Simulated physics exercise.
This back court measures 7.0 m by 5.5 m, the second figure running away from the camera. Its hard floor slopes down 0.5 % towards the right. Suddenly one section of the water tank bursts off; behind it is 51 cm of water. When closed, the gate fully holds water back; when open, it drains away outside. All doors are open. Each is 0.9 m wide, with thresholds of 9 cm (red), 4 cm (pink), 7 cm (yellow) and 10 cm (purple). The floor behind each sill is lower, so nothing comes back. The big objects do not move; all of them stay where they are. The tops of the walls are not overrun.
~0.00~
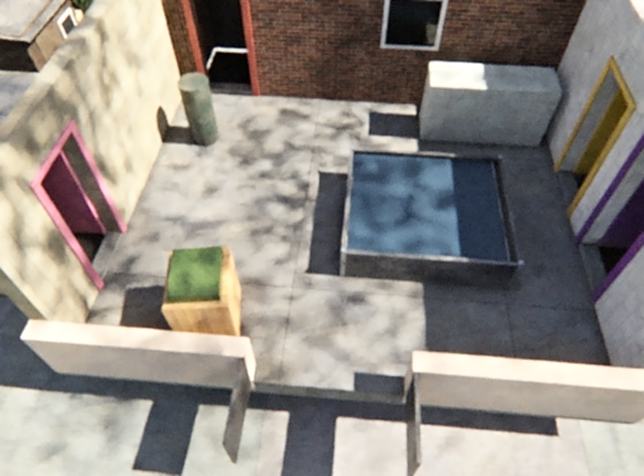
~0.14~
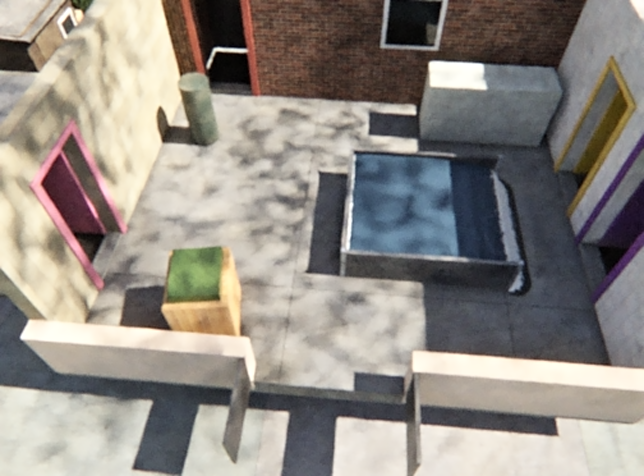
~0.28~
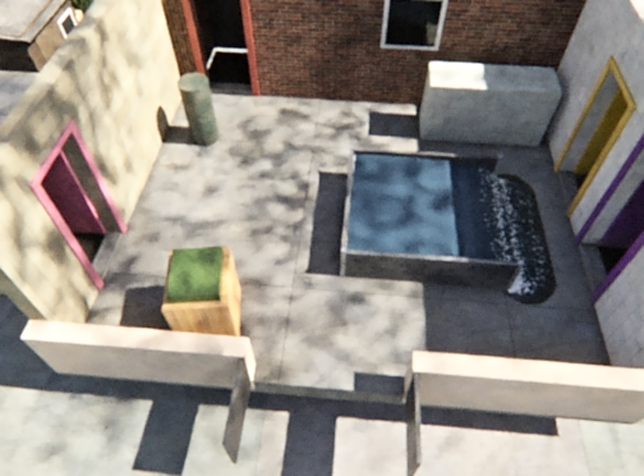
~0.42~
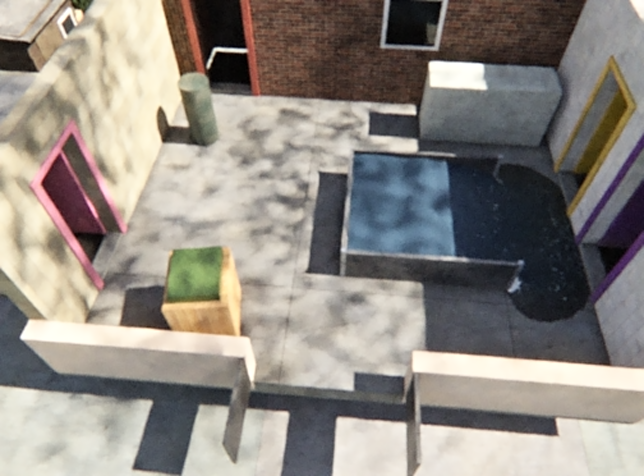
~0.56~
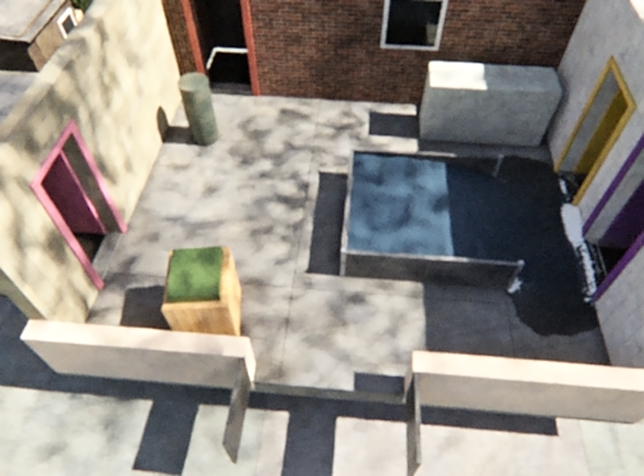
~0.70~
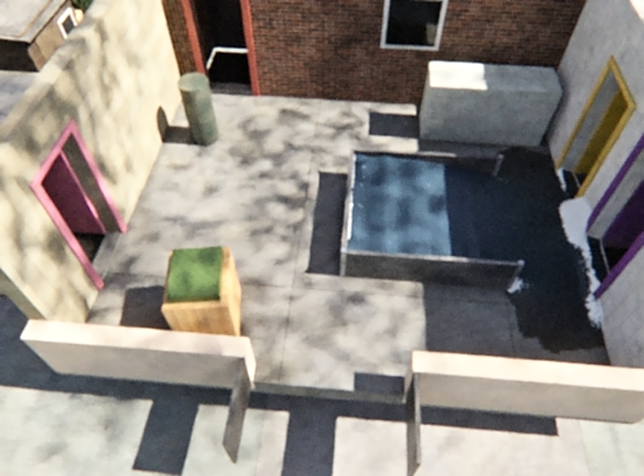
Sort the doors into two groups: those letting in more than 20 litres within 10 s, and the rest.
The red door goes with the rest; the pink door goes with the rest; the yellow door goes in the first group; the purple door goes in the first group.
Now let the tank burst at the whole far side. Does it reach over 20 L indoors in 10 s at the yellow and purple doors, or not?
Compared with the limit, yellow is higher and purple is lower.
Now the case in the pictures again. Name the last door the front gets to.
That would be the pink door, last of all.
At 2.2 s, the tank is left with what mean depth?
Mean depth: Some 20 cm.
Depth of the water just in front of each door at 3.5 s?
Red 0 cm, pink 0 cm, yellow 17 cm, purple 19 cm.
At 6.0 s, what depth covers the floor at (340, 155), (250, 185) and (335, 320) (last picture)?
4, 1 and 4 cm, respectively.
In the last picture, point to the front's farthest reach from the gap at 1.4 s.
About (536, 116) in the last view.
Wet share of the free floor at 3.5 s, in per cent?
40 %.
After 1.4 s water covers 15 % of the floor and is deepest (38 cm) near (569, 235); red door not reached, pink door not reached, yellow door 27 cm at the sill, 89 L in, purple door 34 cm at the sill, 107 L in.
After 2.2 s water covers 20 % of the floor and is deepest (32 cm) near (557, 234); red door not reached, pink door not reached, yellow door 26 cm at the sill, 201 L in, purple door 31 cm at the sill, 234 L in.
After 3.5 s water covers 40 % of the floor and is deepest (26 cm) near (612, 394); red door not reached, pink door not reached, yellow door 17 cm at the sill, 314 L in, purple door 19 cm at the sill, 350 L in.
After 6.0 s water covers 75 % of the floor and is deepest (12 cm) near (249, 312); red door 2 cm at the sill, 0 L in, pink door not reached, yellow door 11 cm at the sill, 369 L in, purple door 10 cm at the sill, 378 L in.
After 10.0 s water covers 95 % of the floor and is deepest (7 cm) near (243, 143); red door 5 cm at the sill, 0 L in, pink door 3 cm at the sill, 0 L in, yellow door 6 cm at the sill, 377 L in, purple door 6 cm at the sill, 379 L in.
